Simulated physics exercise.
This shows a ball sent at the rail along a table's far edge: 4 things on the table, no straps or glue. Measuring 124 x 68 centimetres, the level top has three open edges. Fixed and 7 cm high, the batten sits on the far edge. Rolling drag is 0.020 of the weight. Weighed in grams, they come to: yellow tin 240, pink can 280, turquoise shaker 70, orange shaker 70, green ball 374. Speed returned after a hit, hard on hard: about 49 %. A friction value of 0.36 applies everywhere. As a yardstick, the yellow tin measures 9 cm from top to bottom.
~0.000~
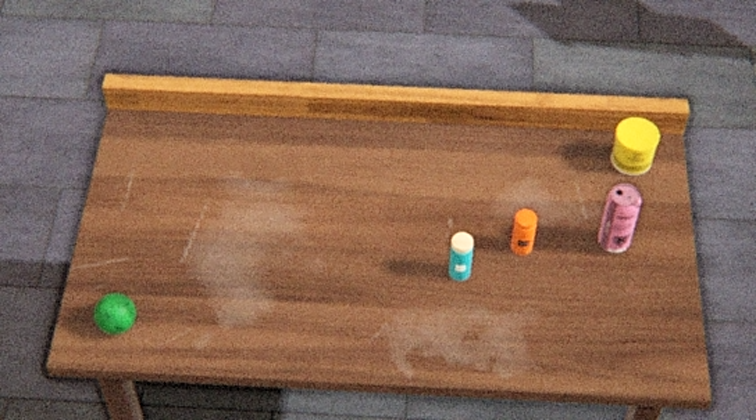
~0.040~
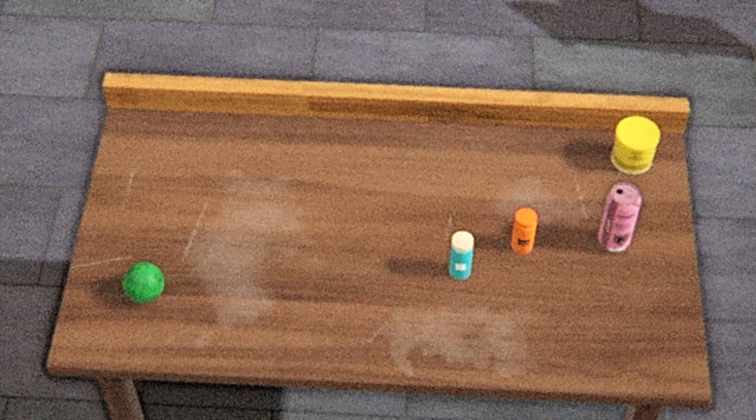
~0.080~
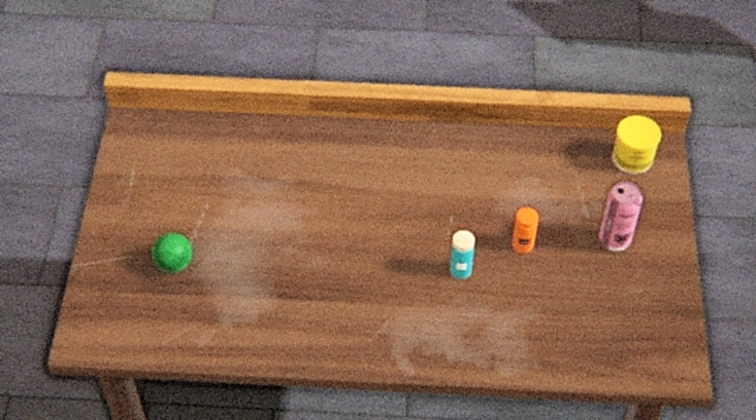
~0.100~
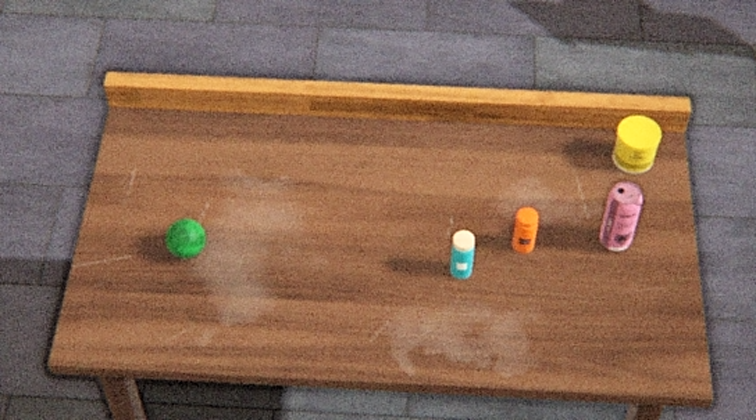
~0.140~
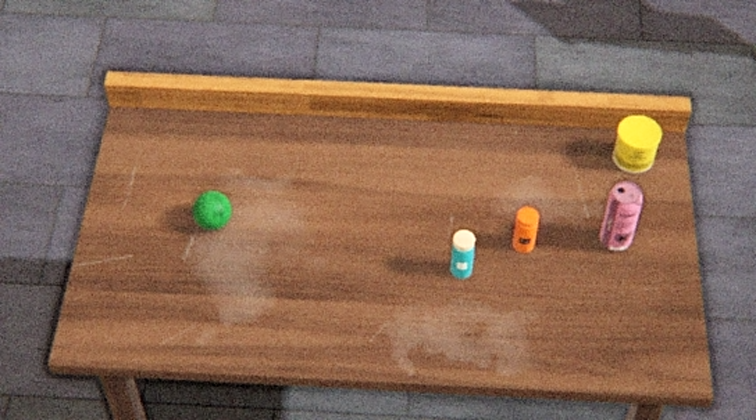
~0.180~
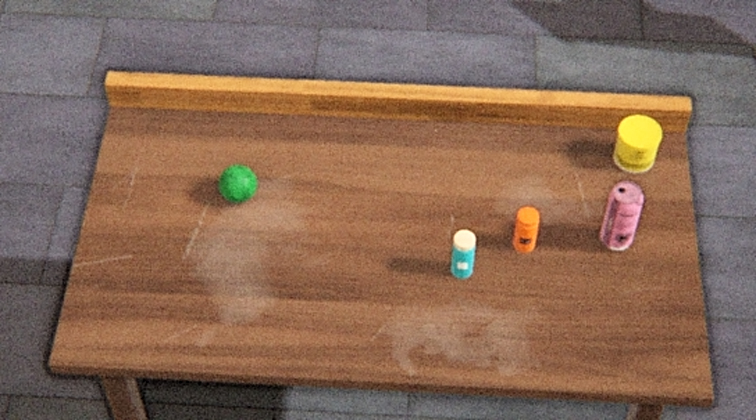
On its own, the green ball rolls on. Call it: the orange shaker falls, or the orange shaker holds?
It falls.
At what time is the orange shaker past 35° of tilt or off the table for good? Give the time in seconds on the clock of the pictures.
Roughly at the 1.0 s mark.
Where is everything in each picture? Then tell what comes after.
Green ball (115, 314); orange shaker (524, 232), in the first frame.
Green ball (143, 283); turquoise shaker (461, 256), in the second frame.
Green ball (172, 253); pink can (620, 218), in the third frame.
Green ball (186, 239); yellow tin (636, 145), in the fourth frame.
Green ball (212, 211); turquoise shaker (463, 255), in the fifth frame.
Green ball (238, 184); orange shaker (526, 230), in the sixth frame.
After 0.48 s, green ball near (370, 168).
After 0.98 s, green ball near (541, 255); orange shaker 39° off upright near (590, 241).
After 1.38 s, green ball near (643, 323); orange shaker on its side near (619, 274).
After 1.98 s, orange shaker on its side near (620, 273).
In the end (2.3 s), toppled on the table, orange shaker; the other 3 under 4 cm from the start. At the end, from the last picture's camera, orange shaker near (620, 273).
